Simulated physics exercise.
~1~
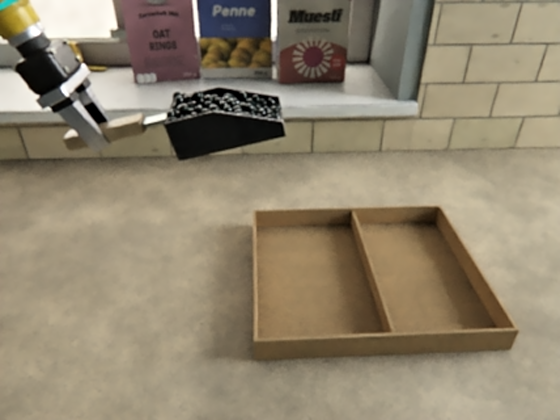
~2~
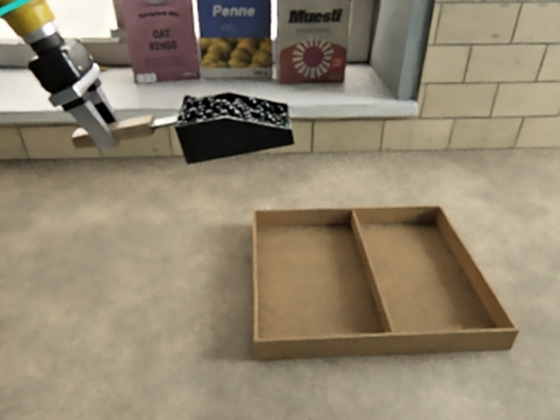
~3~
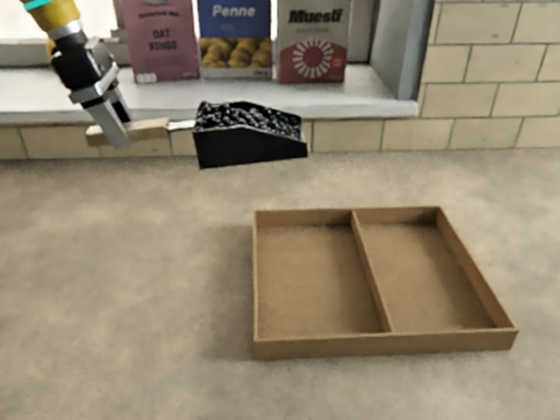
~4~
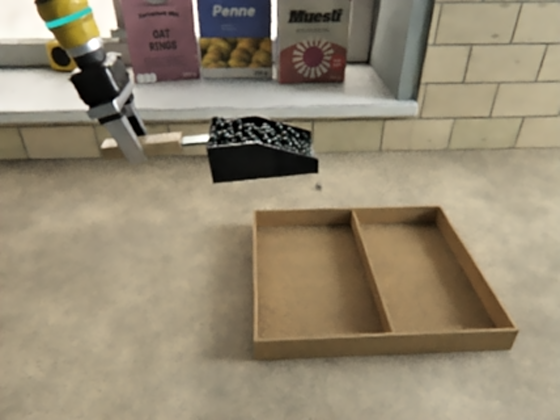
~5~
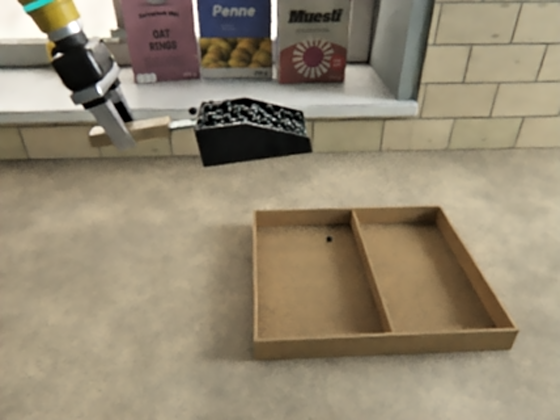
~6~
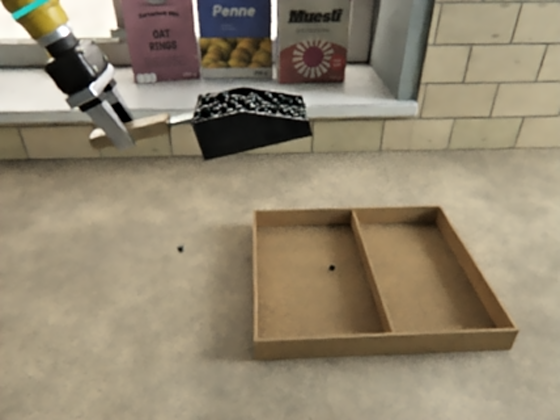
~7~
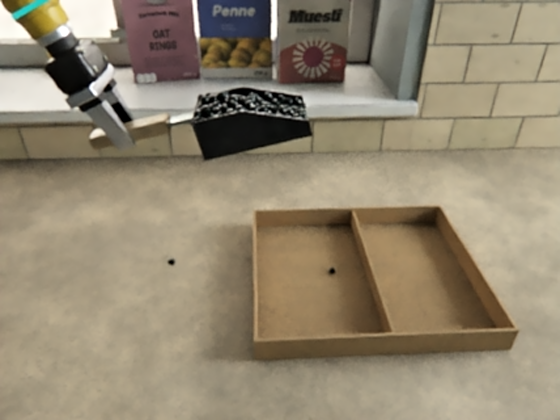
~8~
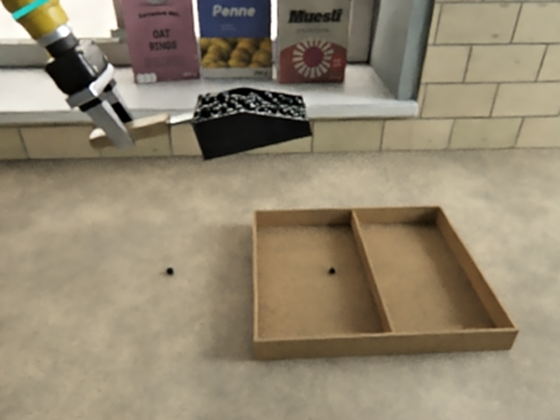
Robot gripper holding a black scoop of dark beads, easing right and back slightly, dropping one into a divided tray, another outside.
